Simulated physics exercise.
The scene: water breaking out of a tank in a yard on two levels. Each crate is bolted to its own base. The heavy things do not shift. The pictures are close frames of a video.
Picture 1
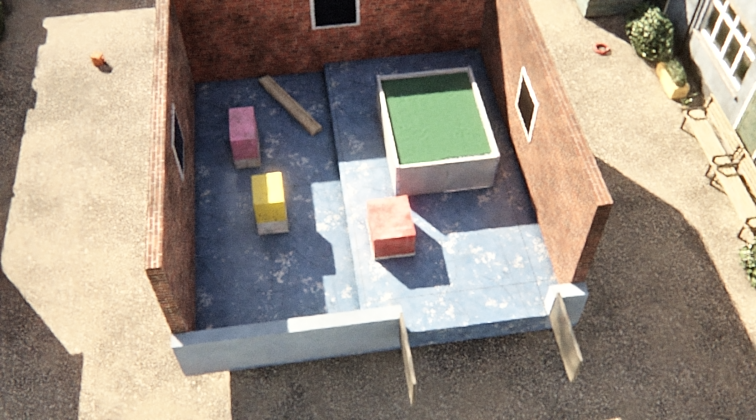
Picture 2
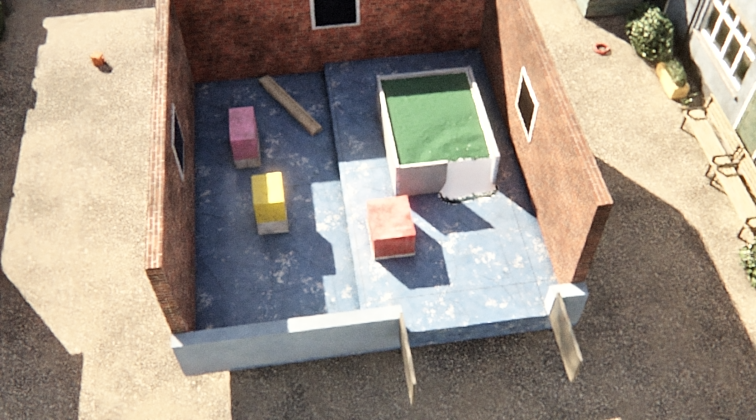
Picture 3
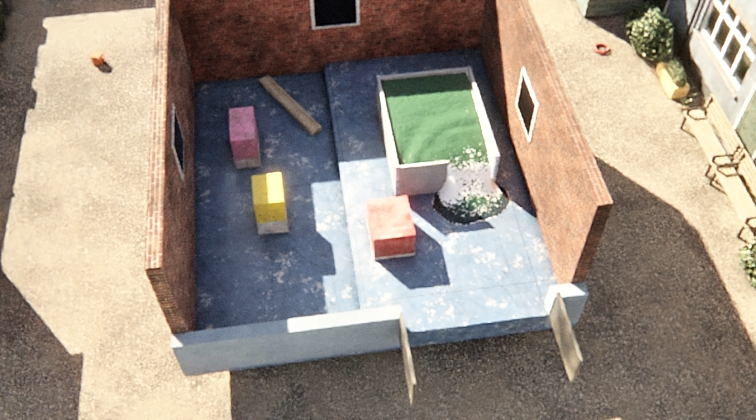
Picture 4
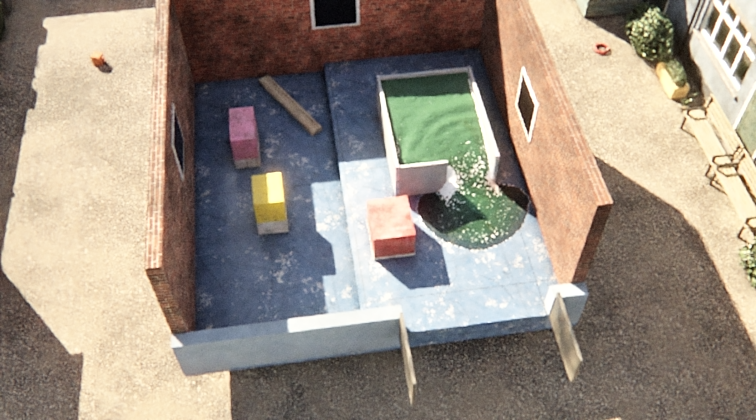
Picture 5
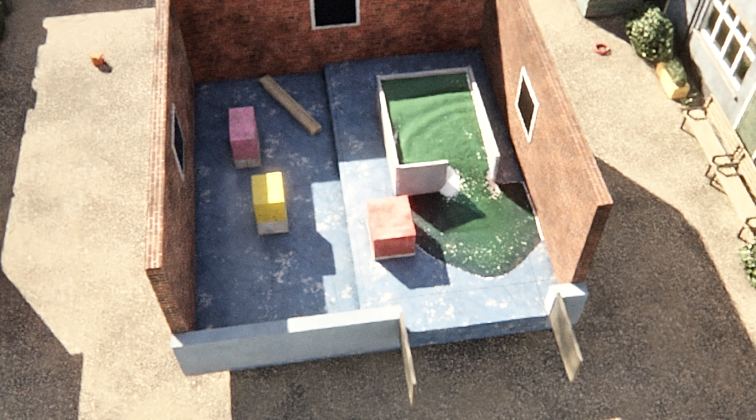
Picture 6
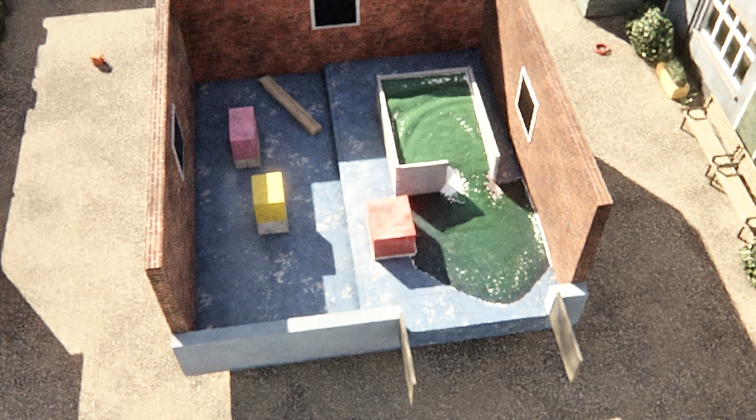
Green water burst out through a gap in the front of a white-walled tank inside a roofless brick yard, then spread across the blue floor past the red block toward the low front wall.
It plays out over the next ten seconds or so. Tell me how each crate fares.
One by one: The yellow crate escapes dry; the red crate is wetted; the pink crate escapes dry.
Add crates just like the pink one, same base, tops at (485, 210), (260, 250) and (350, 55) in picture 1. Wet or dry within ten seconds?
One after the other: Takes water, escapes it, keeps dry.
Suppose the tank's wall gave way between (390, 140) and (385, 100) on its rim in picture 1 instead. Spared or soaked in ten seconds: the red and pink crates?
The red crate is safe, the pink crate is wetted.
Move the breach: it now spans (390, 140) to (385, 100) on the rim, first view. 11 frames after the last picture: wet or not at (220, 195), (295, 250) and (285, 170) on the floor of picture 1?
In turn: Wet, covered, flooded.
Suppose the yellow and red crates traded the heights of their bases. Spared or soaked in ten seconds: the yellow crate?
My reading: Yellow crate keeps dry.
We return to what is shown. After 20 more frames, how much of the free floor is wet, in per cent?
Close to 25 %.
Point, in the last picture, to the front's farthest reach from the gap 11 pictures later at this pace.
Close to (336, 335).
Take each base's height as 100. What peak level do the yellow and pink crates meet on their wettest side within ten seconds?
Near 0 and 0 in a hundred.
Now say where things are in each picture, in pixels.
The first picture shows still water in the open tank at (435, 118).
In the second picture, water pours out at (469, 178) and has run to (444, 197).
In the third picture, water pours out at (469, 179) and has run to (453, 219).
In the fourth picture, water pours out at (469, 179) and has run to (473, 246).
In the fifth picture, the front is at (504, 271), out from the gap at (469, 179).
In the sixth picture, water pours out at (469, 179) and has run to a hidden place.
A moment on, water covers 20 % of the floor; the yellow crate not reached, the red crate water round its plinth, the pink crate not reached.
Next, water covers 20 % of the floor; the yellow crate not reached, the red crate water round its plinth, the pink crate not reached.
Then, water covers 25 % of the floor; the yellow crate not reached, the red crate water round its plinth, the pink crate not reached.
Later, water covers 30 % of the floor; the yellow crate not reached, the red crate water round its plinth, the pink crate not reached.
In the end, water covers 35 % of the floor; the yellow crate stayed above the water, the red crate was topped, the pink crate stayed above the water.
